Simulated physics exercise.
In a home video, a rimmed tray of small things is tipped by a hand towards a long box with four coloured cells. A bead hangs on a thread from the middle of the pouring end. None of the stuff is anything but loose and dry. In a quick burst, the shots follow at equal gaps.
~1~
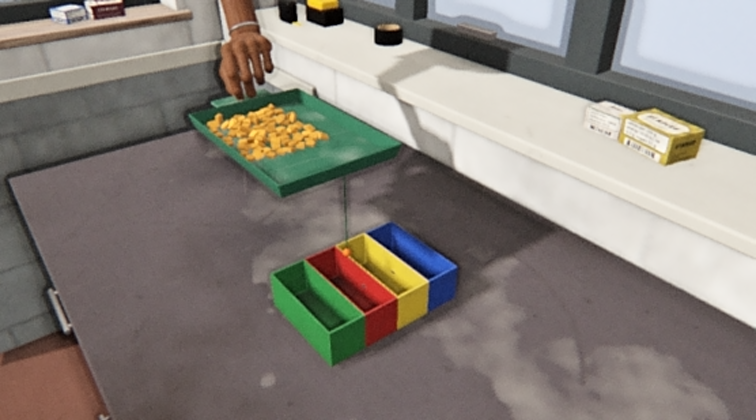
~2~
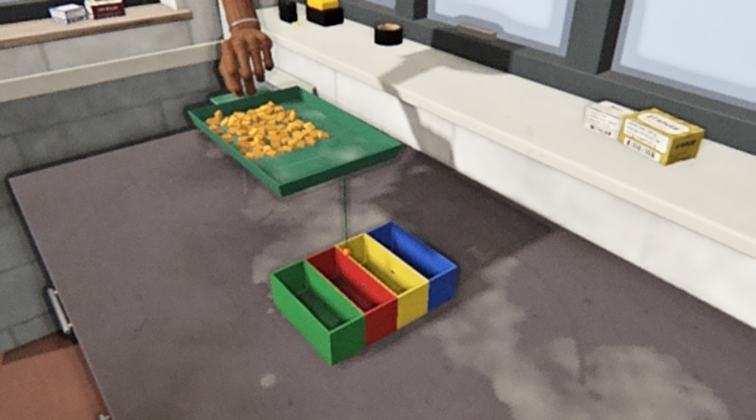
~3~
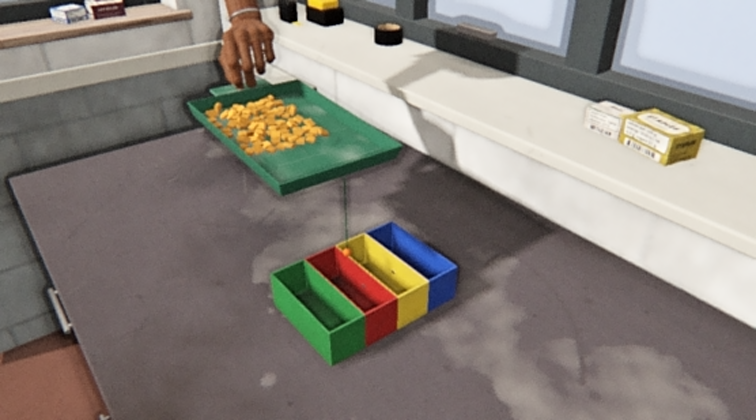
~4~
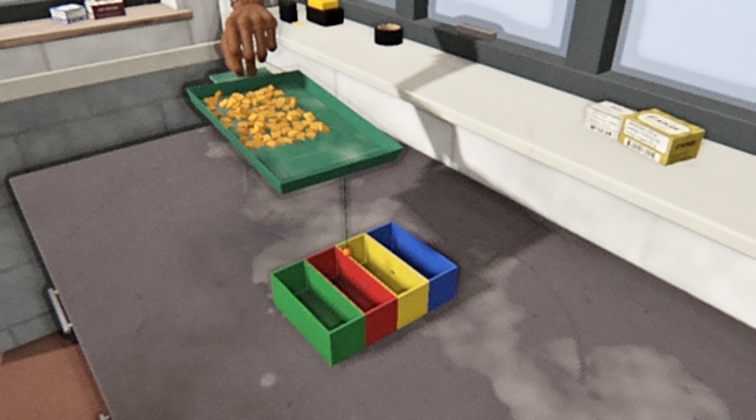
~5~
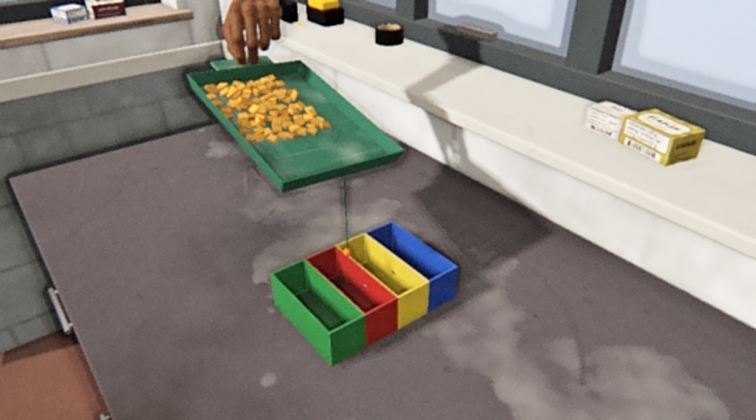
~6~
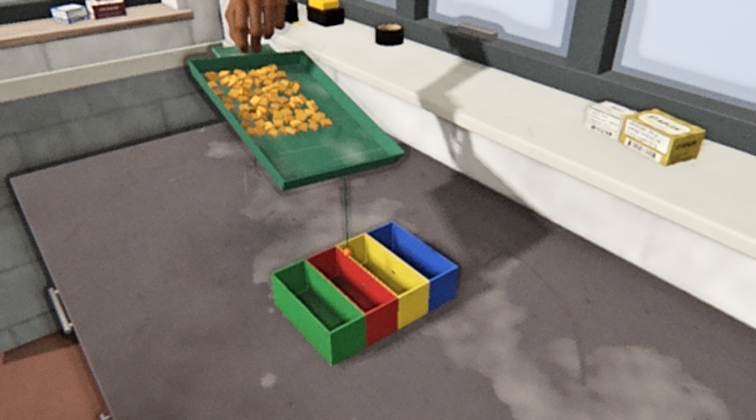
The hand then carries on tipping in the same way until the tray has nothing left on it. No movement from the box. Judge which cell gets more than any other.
Most goes to the blue cell.
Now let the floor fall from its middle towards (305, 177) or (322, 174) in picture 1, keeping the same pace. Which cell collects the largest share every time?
Try 1 - green. Try 2 - green.
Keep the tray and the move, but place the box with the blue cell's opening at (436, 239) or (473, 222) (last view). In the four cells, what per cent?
Close to 100 in a hundred, followed by close to 90 in a hundred.
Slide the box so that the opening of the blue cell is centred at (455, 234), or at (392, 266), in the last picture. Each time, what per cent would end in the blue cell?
In the first position around 0 percent, in the second around 40 percent.
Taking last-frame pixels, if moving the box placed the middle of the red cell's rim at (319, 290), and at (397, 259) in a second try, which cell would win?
Blue first, red second.
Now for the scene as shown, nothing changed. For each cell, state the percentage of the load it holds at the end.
The green cell holds about 0 %, the red cell about 0 %, the yellow cell about 30 % and the blue cell about 60 %.
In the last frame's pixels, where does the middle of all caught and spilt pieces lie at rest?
Once nothing moves, the middle sits near (405, 278).
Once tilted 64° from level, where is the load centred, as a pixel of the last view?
Centre estimate: (379, 159).
Soon, tray tipped steeply; most on the tray; a small part falling or outside the box.
A while on, tray tipped past a quarter turn; about a third on the tray; about a third in the blue cell; a small part in the yellow cell; a small part falling or outside the box.
Towards the end, tray tipped past a quarter turn; about two thirds in the blue cell; about a quarter in the yellow cell; a stray few in the green cell; a small part falling or outside the box.
Finally, tray tipped past a quarter turn; about two thirds in the blue cell; about a quarter in the yellow cell; a stray few in the green cell; none in the red cell; a small part outside the box.
